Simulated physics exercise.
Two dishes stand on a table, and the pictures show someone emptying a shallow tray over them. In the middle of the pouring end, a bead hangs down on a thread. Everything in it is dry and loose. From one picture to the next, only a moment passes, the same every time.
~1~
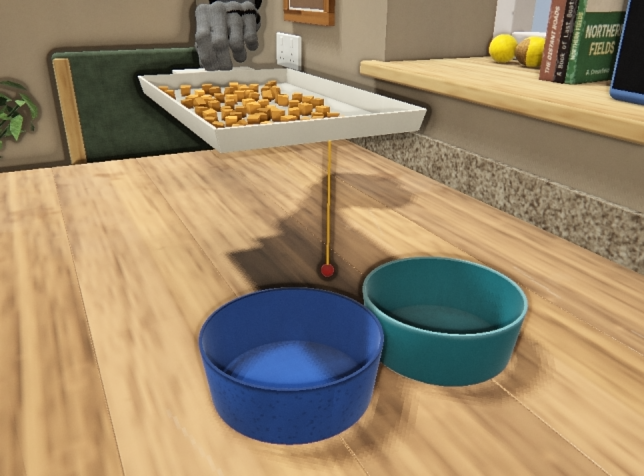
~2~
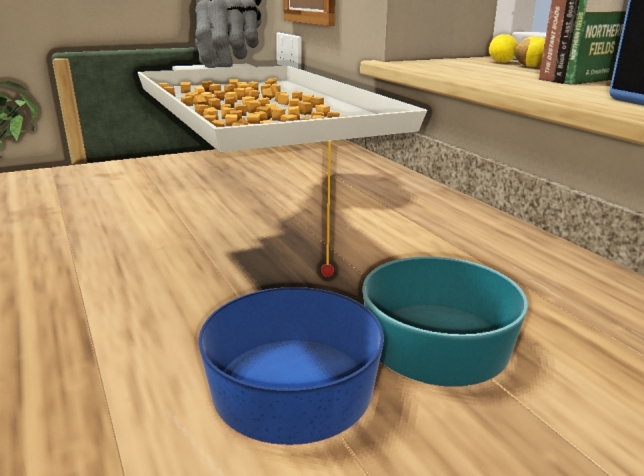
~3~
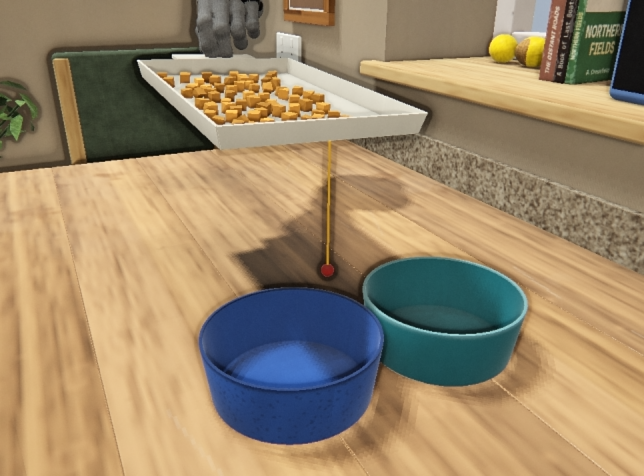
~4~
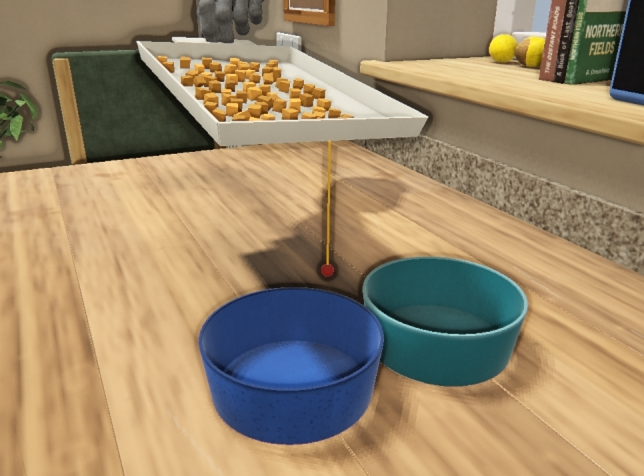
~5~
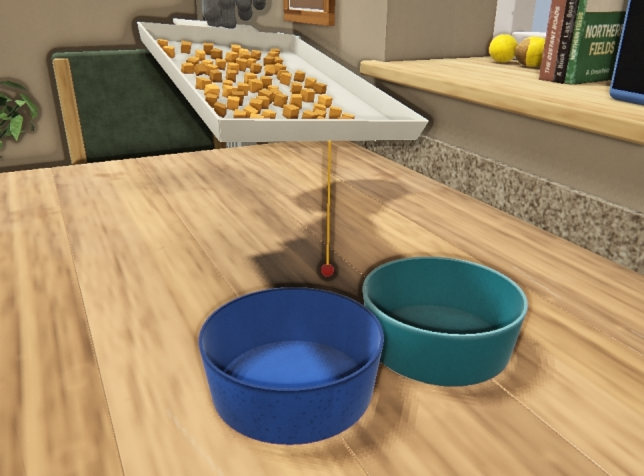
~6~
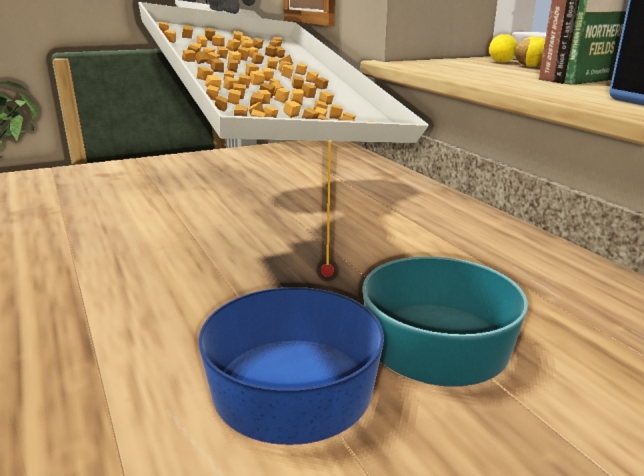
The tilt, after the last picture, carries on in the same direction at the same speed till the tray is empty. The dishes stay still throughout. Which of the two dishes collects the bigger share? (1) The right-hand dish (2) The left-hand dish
Option 1: The right-hand dish.
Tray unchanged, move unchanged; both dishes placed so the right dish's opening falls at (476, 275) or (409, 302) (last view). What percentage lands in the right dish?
50 and 80 %.
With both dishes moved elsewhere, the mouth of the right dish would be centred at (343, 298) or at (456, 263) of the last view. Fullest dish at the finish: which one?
Place 1 - the dish at right; place 2 - the dish at right.
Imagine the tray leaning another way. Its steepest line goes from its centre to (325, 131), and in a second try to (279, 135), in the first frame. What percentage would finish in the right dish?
Near 50 % and, after that, 0 %.
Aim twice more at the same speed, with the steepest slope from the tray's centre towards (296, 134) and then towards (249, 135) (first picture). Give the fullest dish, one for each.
The leftmost dish, then the leftmost dish.
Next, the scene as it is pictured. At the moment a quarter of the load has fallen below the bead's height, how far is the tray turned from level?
Close to 110 degrees, I reckon.
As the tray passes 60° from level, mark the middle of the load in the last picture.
Look about (373, 116) in the last picture.
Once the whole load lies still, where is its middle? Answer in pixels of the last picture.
Roughly at (433, 337), give or take.
Just after the last frame, tray tipped steeply; the larger part on the tray; just a few in the right dish; about a tenth in the air.
A moment on, tray tipped right over; the larger part on the tray; roughly a quarter in the right dish; just a few outside both; just a few in the air.
Further on, tray tipped past a quarter turn; about a tenth in the left dish; the larger part in the right dish; about a tenth outside both; just a few in the air.
When it is over, tray tipped past a quarter turn; about a tenth in the left dish; the larger part in the right dish; about a tenth outside both; just a few in the air.
